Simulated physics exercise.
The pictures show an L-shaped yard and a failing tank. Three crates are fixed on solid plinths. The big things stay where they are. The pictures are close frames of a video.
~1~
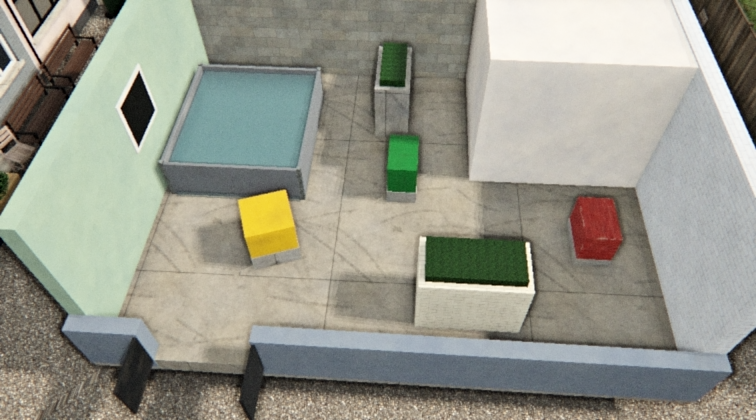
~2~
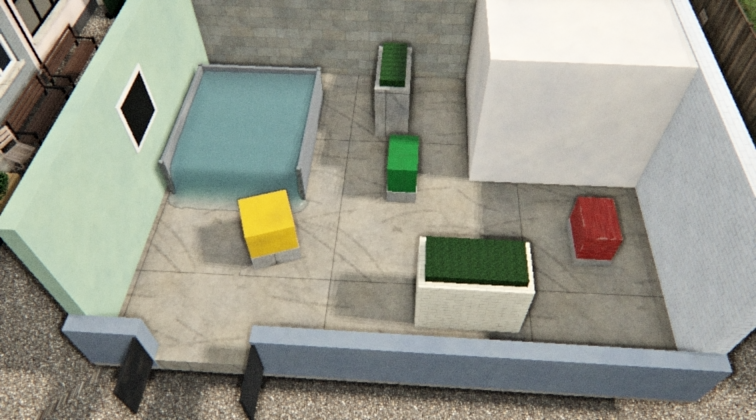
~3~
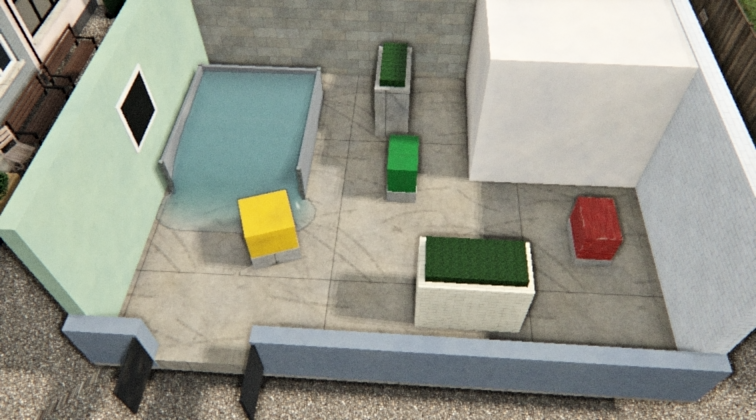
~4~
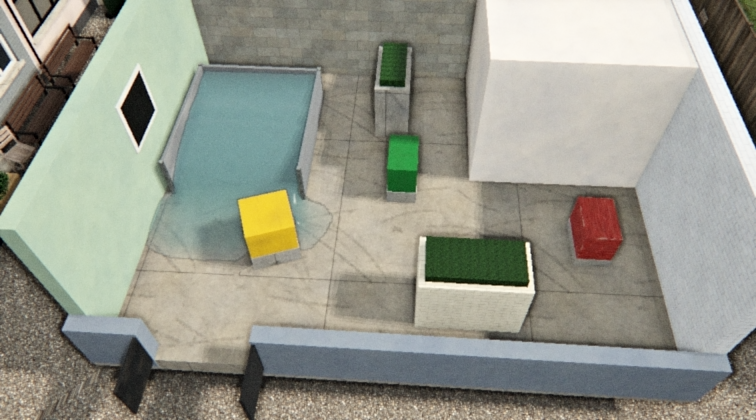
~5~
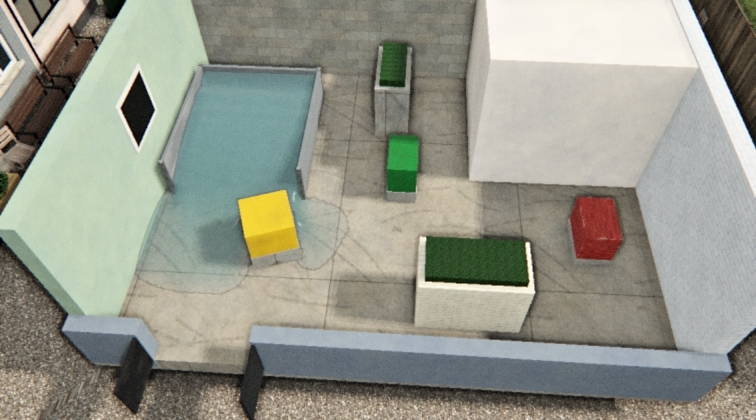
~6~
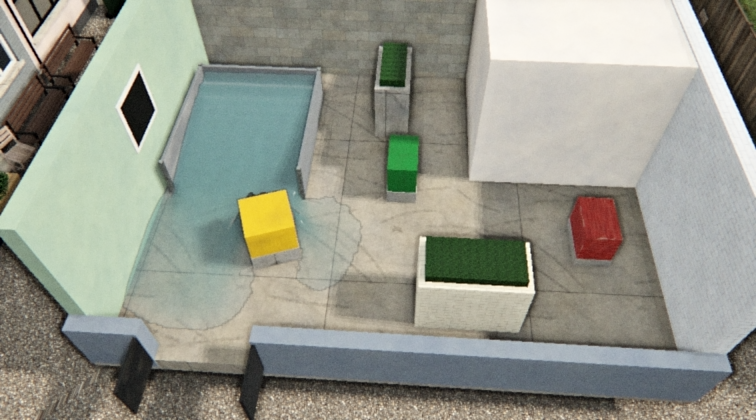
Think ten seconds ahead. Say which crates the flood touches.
In the end: The green crate escapes dry; the yellow crate is wetted; the red crate escapes dry.
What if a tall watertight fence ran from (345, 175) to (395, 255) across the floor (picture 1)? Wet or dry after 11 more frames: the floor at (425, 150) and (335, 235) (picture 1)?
In that order: Clear, flooded.
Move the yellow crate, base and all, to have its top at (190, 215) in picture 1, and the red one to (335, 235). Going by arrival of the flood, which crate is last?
It is the crate marked green.
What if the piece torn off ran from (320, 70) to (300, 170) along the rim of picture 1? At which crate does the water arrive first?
The crate marked green.
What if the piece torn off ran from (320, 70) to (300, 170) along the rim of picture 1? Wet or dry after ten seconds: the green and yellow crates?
Then: Green is topped, yellow remains dry.
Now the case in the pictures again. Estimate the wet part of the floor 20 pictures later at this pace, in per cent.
Near 60 in a hundred.
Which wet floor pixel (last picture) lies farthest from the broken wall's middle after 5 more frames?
Close to (397, 334).
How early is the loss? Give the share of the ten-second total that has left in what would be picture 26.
About 50 per cent.
A moment on, water covers 30 % of the floor; the green crate water round its plinth, the yellow crate water round its plinth, the red crate not reached.
Next, water covers 45 % of the floor; the green crate water round its plinth, the yellow crate water round its plinth, the red crate not reached.
Then, water covers 60 % of the floor; the green crate water round its plinth, the yellow crate water round its plinth, the red crate water round its plinth.
Later, water covers 80 % of the floor; the green crate water round its plinth, the yellow crate water round its plinth, the red crate water round its plinth.
In the end, water covers 100 % of the floor; the green crate stayed above the water, the yellow crate was topped, the red crate stayed above the water.
